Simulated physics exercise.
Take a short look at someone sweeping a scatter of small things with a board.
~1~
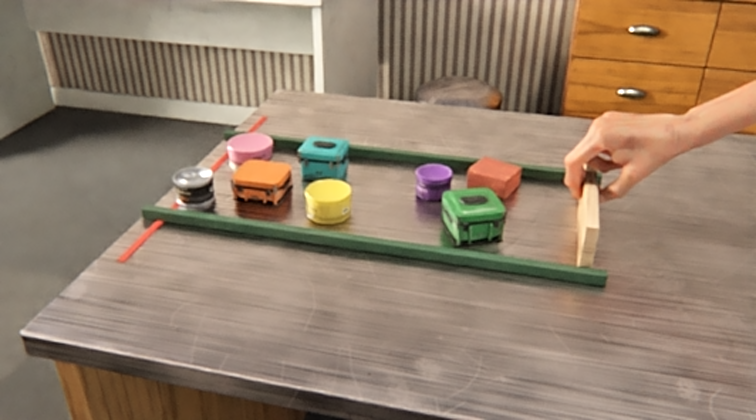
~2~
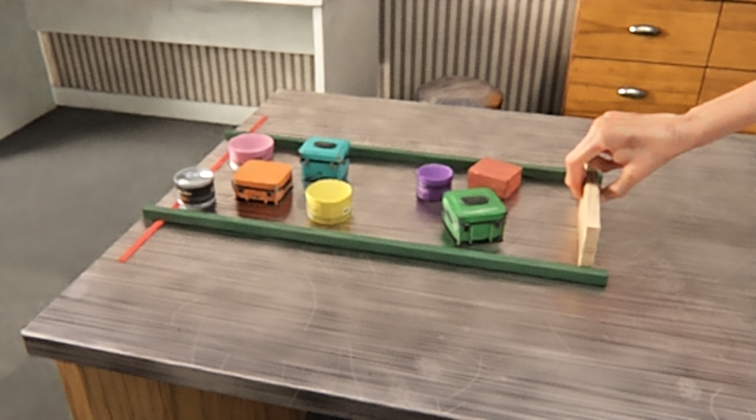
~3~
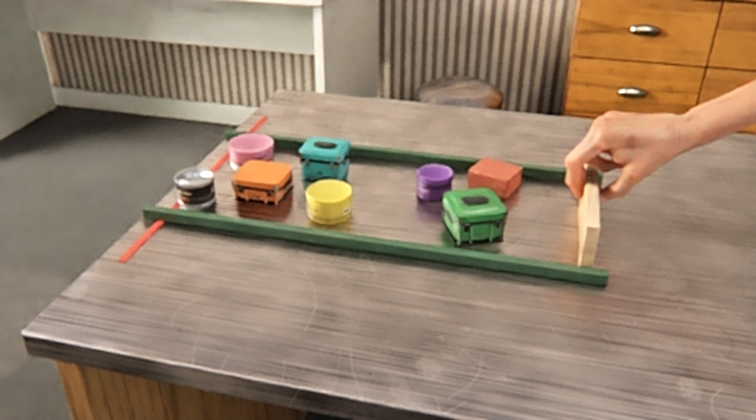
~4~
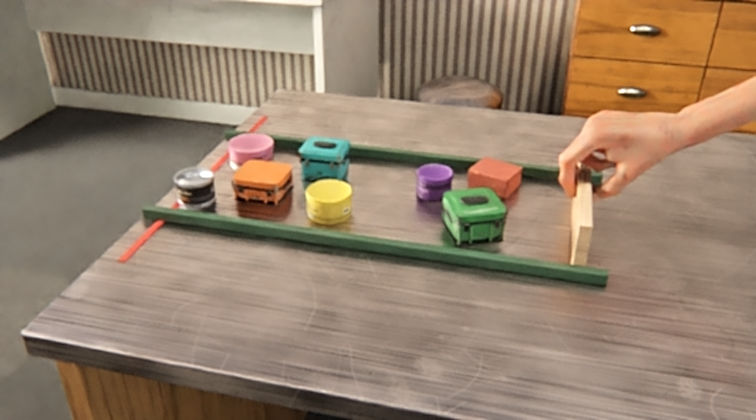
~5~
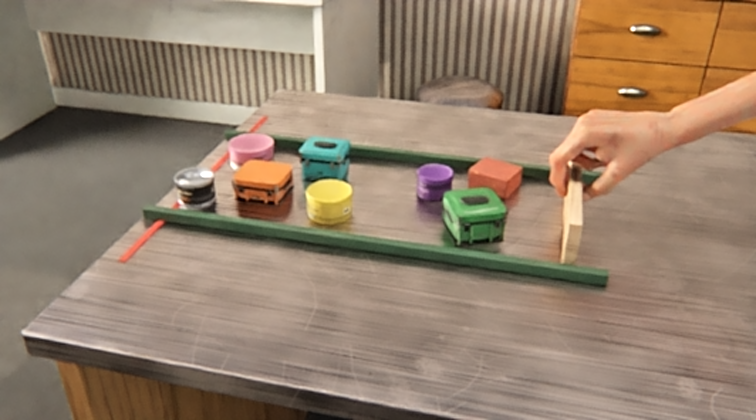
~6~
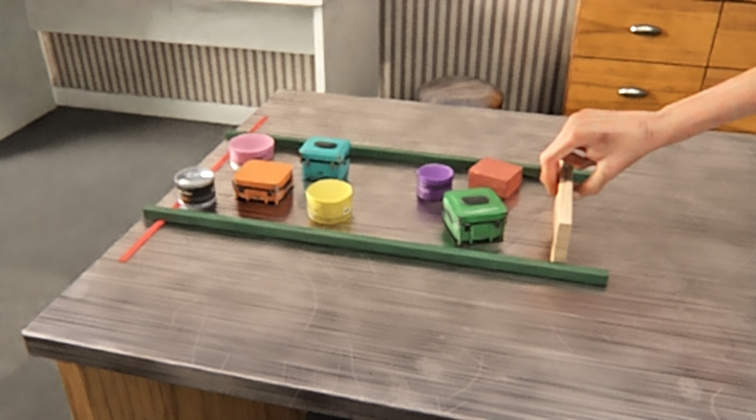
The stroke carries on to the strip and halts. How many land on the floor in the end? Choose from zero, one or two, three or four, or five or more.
In the end, five or more land there.
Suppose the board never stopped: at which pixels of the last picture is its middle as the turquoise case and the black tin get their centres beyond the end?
Near (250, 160), then near (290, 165).
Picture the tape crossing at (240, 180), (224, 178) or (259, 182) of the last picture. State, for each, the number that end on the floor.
Going through them in order, you'd see 5, 5 and 3.
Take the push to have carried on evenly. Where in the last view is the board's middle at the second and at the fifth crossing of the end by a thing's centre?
(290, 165), later (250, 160).
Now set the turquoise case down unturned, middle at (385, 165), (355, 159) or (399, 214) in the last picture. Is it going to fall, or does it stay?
Going through them in turn, the case fails to stay, then fails to stay, then fails to stay.
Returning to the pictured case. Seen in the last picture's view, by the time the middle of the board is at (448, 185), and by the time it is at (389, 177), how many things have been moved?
At the first spot 3, then 5.
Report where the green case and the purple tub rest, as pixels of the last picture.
You'll see the green case at (172, 173), with the purple tub at (197, 159).
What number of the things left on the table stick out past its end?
3, I think.
Early on, none off yet; black tin at rest near (196, 188); pink tin at rest near (252, 152); orange case at rest near (264, 183).
A while later, none off yet; black tin at rest near (196, 188); pink tin at rest near (252, 152); orange case travelled a little near (247, 179).
Further along, none off yet; black tin leaning well over near (143, 188); pink tin leaning well over near (187, 151); orange case travelled well along near (181, 166).
Finally, the number that fall off is five or more; lost, yellow tub, turquoise case, orange case, pink tin and black tin.
